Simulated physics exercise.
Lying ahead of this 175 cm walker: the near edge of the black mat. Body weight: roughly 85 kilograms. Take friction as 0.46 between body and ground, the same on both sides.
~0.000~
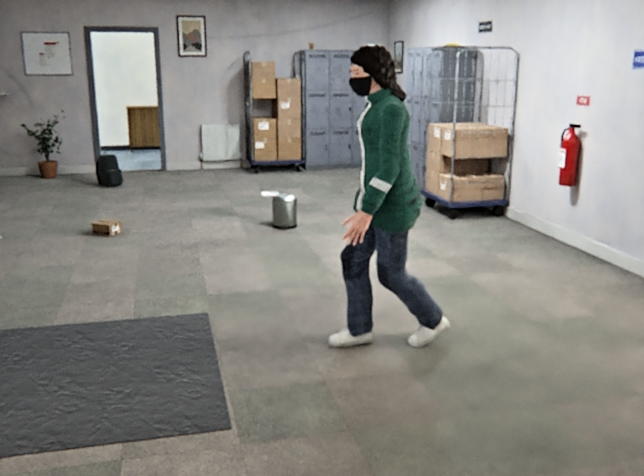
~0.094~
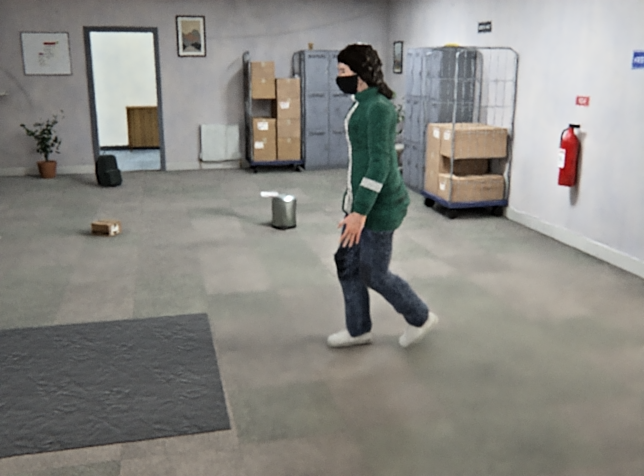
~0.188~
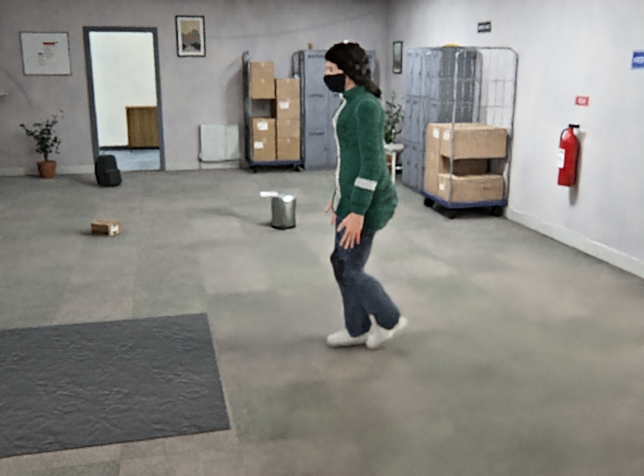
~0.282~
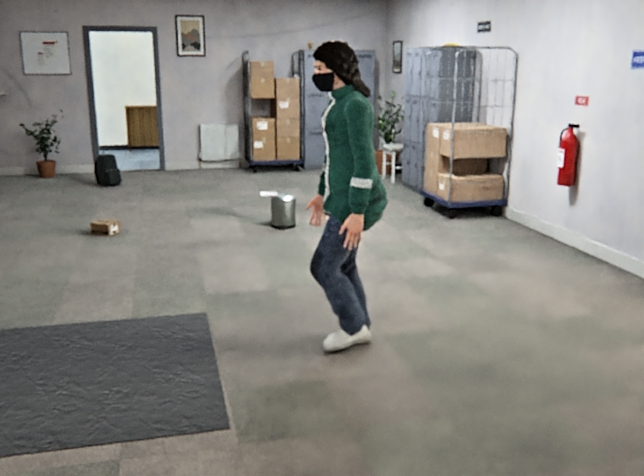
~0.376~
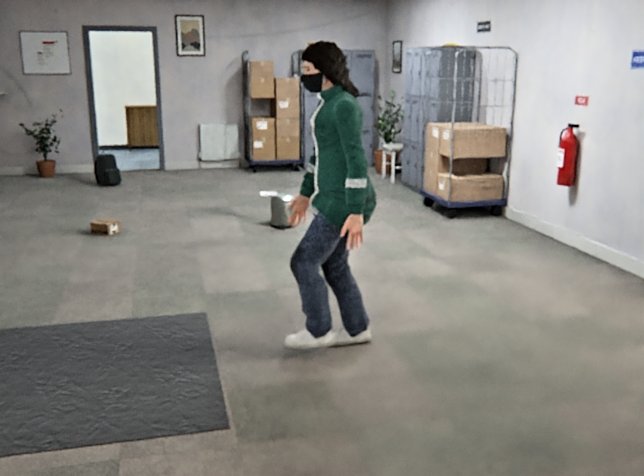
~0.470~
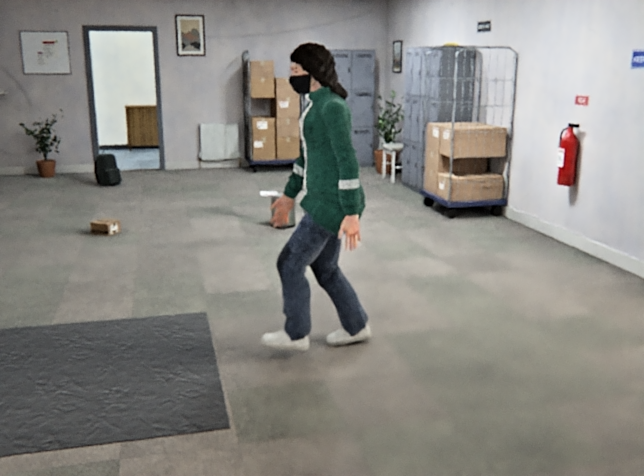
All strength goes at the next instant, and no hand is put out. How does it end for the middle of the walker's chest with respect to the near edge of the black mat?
Shy of it.
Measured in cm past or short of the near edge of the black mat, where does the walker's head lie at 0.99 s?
Around 10 cm shy of the mark.
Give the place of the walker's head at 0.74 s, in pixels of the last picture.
The head is close to (280, 135).
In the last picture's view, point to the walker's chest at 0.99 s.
Pixel in the last view at that time: About (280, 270).
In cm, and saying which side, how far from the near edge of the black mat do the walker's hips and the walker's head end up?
Short side for both: Walker's hips 50 cm, walker's head 0 cm.
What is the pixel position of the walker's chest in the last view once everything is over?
About (272, 325).
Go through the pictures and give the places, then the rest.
In the first picture, walker's chest (385, 135), walker's head (378, 82), walker's hips (388, 200), near edge of the black mat (219, 384).
In the second picture, walker's chest (373, 134), walker's head (364, 81), walker's hips (375, 199); hips 7 cm further on.
In the third picture, walker's chest (361, 133), walker's head (352, 80), walker's hips (364, 198); hips 13 cm further on.
In the fourth picture, walker's chest (350, 132), walker's head (341, 79), walker's hips (354, 197); hips 19 cm further on.
In the fifth picture, walker's chest (339, 133), walker's head (330, 79), walker's hips (344, 198); hips 25 cm further on.
In the sixth picture, walker's chest (328, 134), walker's head (318, 81), walker's hips (333, 200), near edge of the black mat (217, 384); hips 31 cm further on. Speed about 0.7 m/s.
After 0.74 s the walker's chest is 46 cm short of the near edge of the black mat, near (294, 186) in the last picture's view; the walker's head 39 cm short of the near edge of the black mat.
After 0.99 s the walker's chest is 35 cm short of the near edge of the black mat, near (280, 270) in the last picture's view.
After 1.29 s the walker's chest is 29 cm short of the near edge of the black mat, near (275, 297) in the last picture's view; the walker's head 4 cm short of the near edge of the black mat.
At rest, 2.8 s, walker's hips stop short of the near edge of the black mat; walker's chest stops short of the near edge of the black mat.
